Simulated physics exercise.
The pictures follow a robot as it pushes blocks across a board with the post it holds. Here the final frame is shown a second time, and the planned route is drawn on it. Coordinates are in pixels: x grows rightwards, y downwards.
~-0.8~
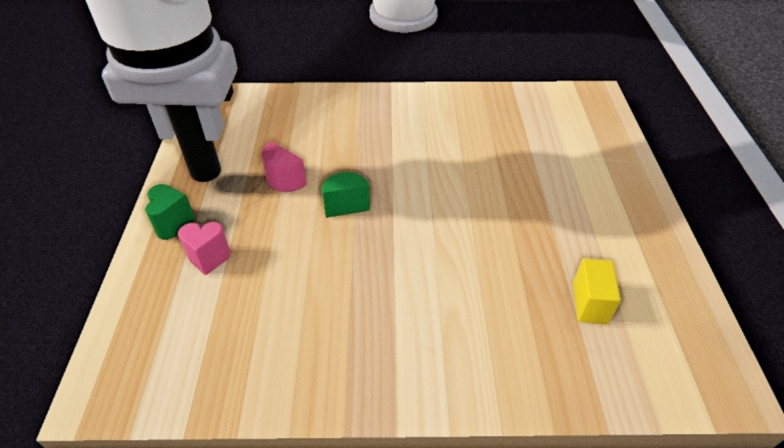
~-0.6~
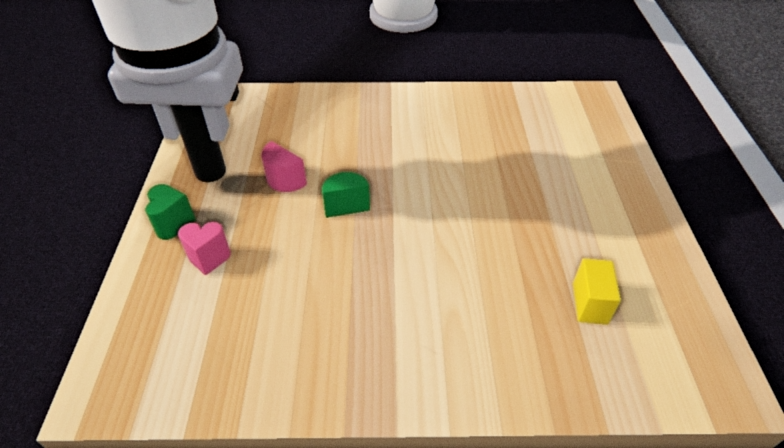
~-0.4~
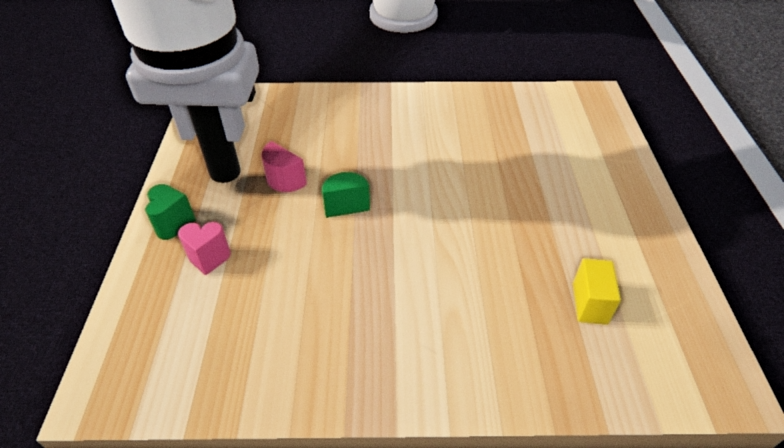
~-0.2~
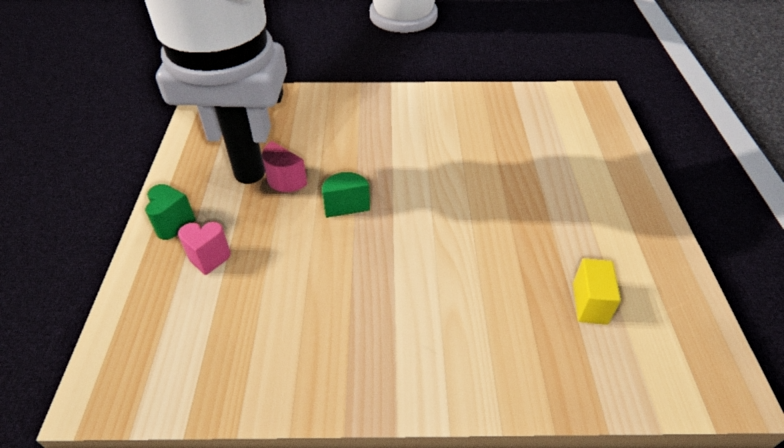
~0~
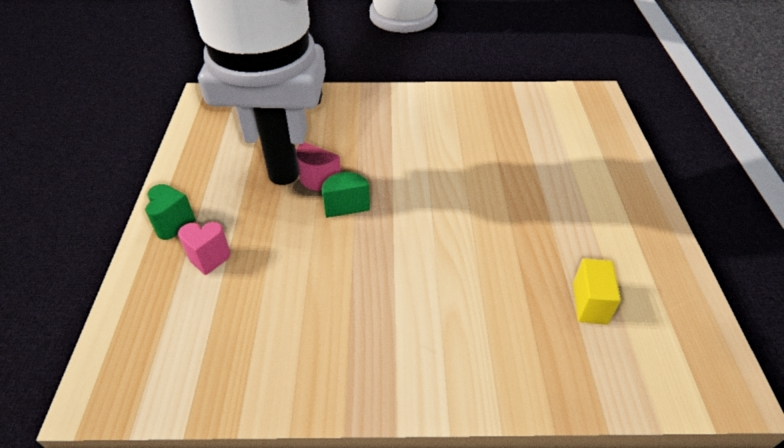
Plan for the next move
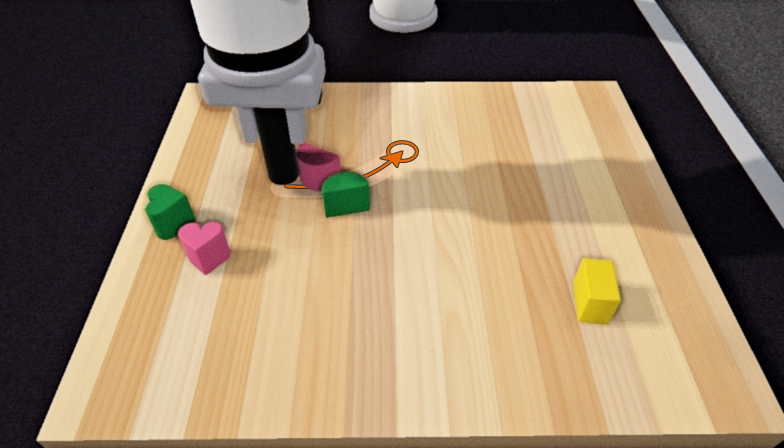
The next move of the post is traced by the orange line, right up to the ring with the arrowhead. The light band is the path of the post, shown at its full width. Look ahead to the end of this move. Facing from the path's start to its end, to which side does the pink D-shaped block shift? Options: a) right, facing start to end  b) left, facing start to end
a: Right, facing start to end.
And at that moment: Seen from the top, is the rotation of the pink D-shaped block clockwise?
I believe so.
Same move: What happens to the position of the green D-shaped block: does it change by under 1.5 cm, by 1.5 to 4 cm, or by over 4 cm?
Net shift: Below 1.5 cm.
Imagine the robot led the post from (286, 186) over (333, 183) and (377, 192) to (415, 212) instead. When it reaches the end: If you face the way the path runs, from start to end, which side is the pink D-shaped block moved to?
Facing from start to end, it shifts left.
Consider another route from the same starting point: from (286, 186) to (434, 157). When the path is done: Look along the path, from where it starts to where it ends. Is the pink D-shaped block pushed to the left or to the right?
Facing from start to end, it shifts right.
Path on the board, from (286, 186) over (332, 185) and (373, 173) to (403, 151).
What follows on the original path. One third of the way, post at (331, 175); pink D-shaped block at (360, 149), turned 20° anticlockwise.
Two thirds of the way, post at (373, 162); pink D-shaped block at (403, 139).
At the end, post at (403, 142); pink D-shaped block at (433, 130), turned 55° clockwise; green D-shaped block in place.
